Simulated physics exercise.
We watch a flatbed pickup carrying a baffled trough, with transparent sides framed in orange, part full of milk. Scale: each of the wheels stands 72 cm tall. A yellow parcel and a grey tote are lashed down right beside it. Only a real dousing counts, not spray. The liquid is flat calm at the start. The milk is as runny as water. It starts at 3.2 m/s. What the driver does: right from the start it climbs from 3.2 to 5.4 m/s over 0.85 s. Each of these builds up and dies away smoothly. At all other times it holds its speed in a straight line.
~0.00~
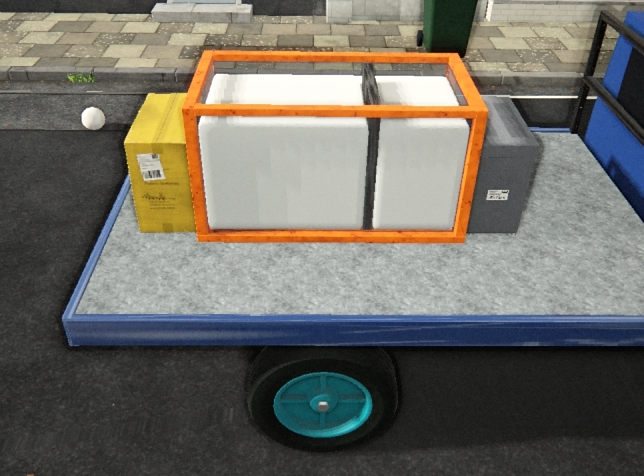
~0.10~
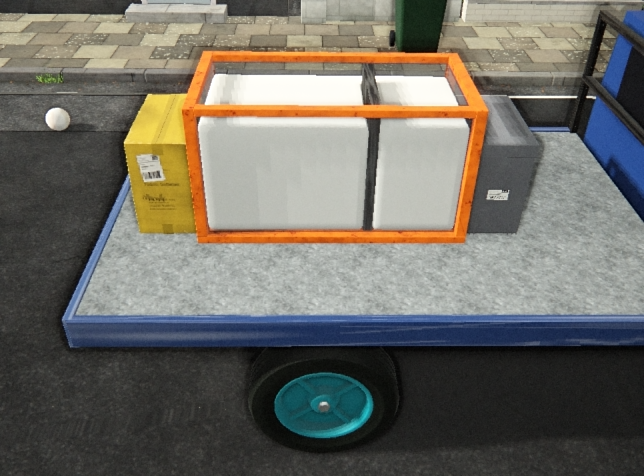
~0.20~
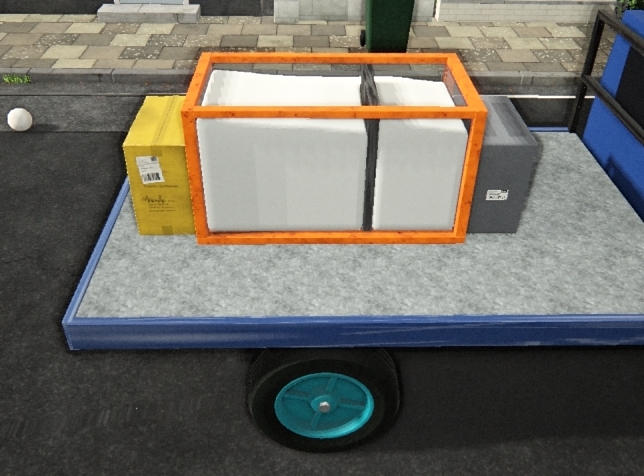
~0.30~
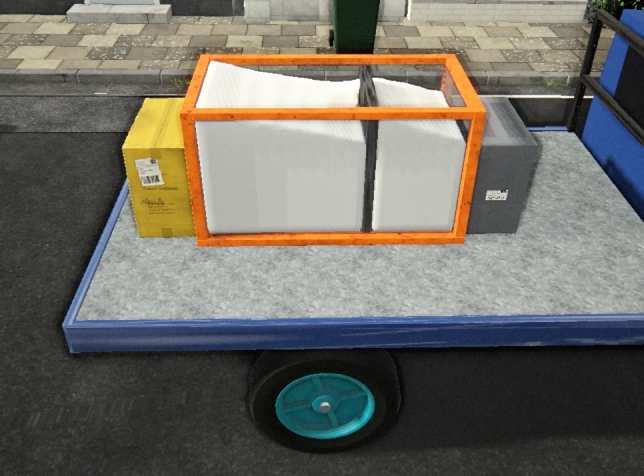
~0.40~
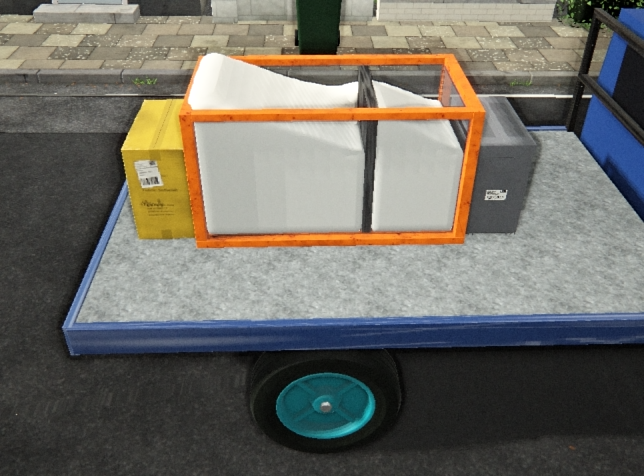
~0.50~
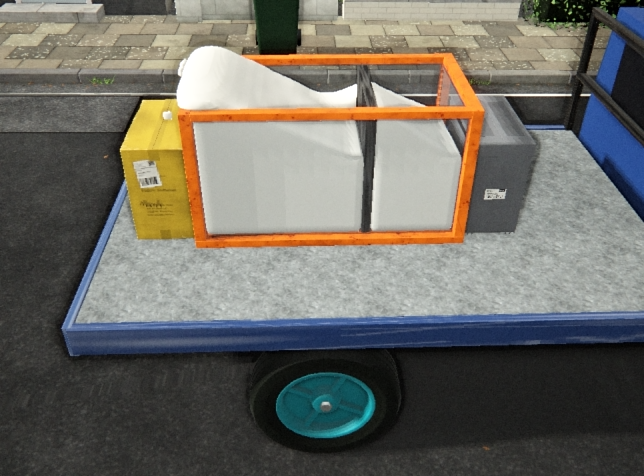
White liquid in an orange-framed clear tank on a moving flatbed lying level, then sloping and heaping up toward the left end.
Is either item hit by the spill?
First the yellow parcel: It gets doused. The grey tote keeps dry.
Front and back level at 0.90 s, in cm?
About 44 cm in front and 66 cm behind.
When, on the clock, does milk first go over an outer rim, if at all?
Around 0.7 s.
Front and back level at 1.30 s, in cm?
About 46 cm in front and 46 cm behind.
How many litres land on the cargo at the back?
Roughly 18 L.
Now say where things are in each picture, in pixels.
In the first picture, the milk reaches (451, 120) at the front end; it reaches (217, 118) at the back end; no slope yet; board top at (376, 106); the front is on the right, levels are read along the near wall; the yellow parcel stands at the back; the grey tote stands at the front; a wheel hub at (323, 413).
In the second picture, the milk reaches (451, 120) at the front end; it reaches (217, 118) at the back end; no slope yet.
In the third picture, the milk reaches (450, 122) at the front end; hardly any slope.
In the fourth picture, the milk reaches (448, 128) at the front end; it reaches (213, 105) at the back end; it is heaped 8° towards the back.
In the fifth picture, the milk reaches (446, 136) at the front end; it reaches (211, 95) at the back end; it is heaped 12° towards the back.
In the sixth picture, the milk reaches (444, 148) at the front end; it reaches (209, 91) at the back end; it is heaped 17° towards the back; a wheel hub at (326, 414).
By 0.90 s it stands 66 cm high behind and 45 cm in front; 5 per cent has gone over the back.
By 1.30 s it stands 45 cm high behind and 46 cm in front; 6 per cent has gone over the back.
By 1.80 s it stands 57 cm high behind and 62 cm in front; 6 per cent has gone over the back.
By 3.84 s 6 per cent has gone over the back; the yellow parcel has caught 18 litres and the grey tote nothing.
